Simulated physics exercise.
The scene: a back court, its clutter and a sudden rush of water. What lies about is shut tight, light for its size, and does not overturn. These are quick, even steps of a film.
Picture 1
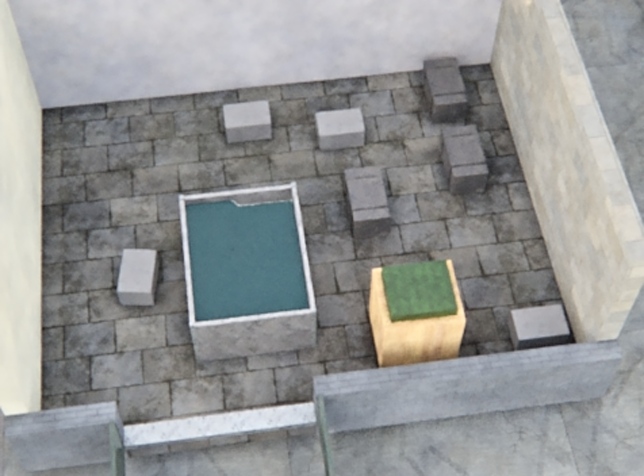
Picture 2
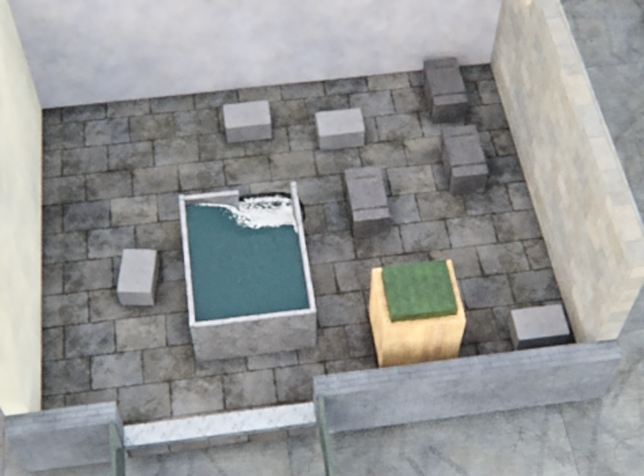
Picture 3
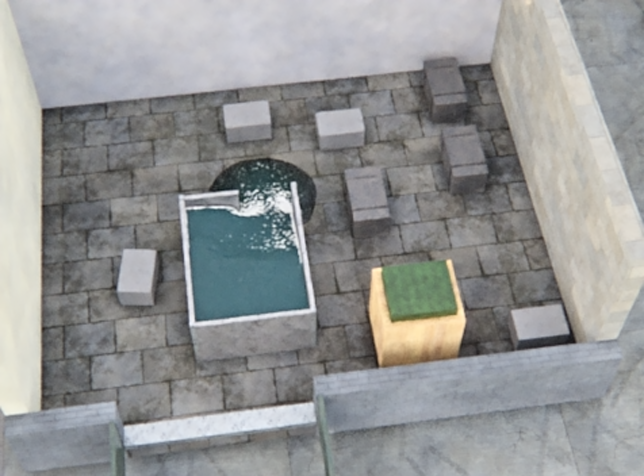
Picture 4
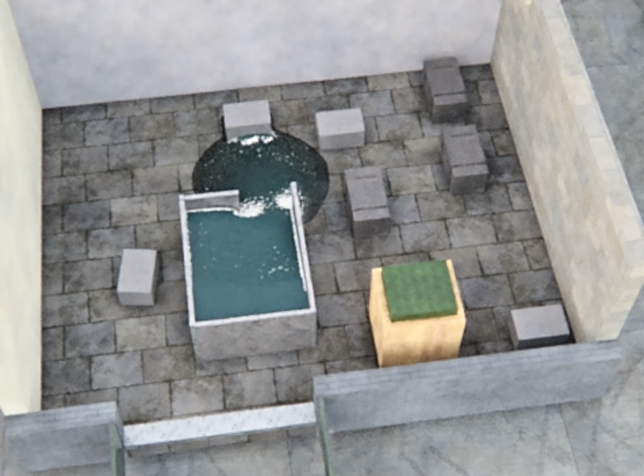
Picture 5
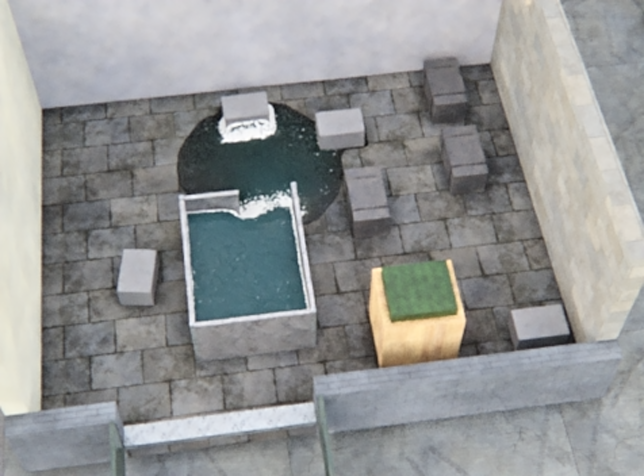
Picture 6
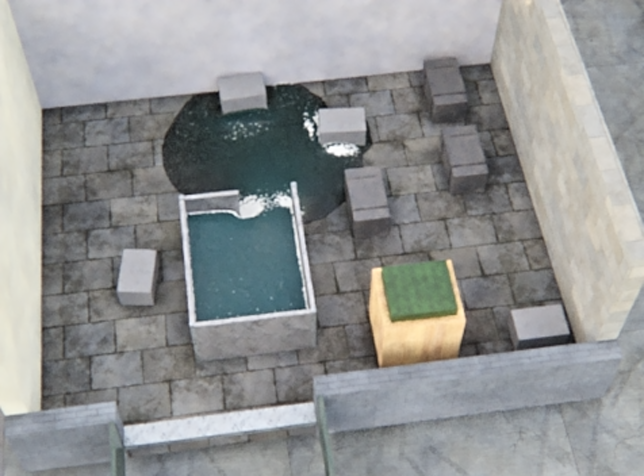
In a walled back court, water pours from a tank, spreads and nudges a grey crate.
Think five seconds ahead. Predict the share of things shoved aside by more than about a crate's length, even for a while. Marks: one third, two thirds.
It is between one and two thirds.
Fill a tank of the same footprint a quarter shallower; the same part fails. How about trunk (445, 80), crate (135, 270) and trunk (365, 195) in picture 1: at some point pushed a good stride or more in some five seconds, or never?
In turn: Moved that far, never so far, short of that.
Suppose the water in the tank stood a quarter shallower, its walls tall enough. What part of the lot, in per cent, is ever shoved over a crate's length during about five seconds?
Some 60 per cent.
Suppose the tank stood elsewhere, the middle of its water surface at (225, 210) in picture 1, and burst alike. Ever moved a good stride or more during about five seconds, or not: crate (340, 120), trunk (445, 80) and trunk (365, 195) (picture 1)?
As listed: Yes, moved that far, not that far.
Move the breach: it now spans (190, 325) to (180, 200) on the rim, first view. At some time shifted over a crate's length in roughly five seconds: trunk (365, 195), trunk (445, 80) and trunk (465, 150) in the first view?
In turn: Under that, shifted that much, no.
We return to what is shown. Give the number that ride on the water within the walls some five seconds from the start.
That makes 4.
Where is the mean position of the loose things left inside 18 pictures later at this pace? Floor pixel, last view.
At about (383, 205).
A moment on, 2 of 7 are well off their spots; 1 afloat.
Next, 3 of 7 are well off their spots; 3 afloat.
Later, 3 of 7 are well off their spots; 3 afloat.
In the end, 4 of 7 are well off their spots, and 4 have been at some point; 4 afloat.
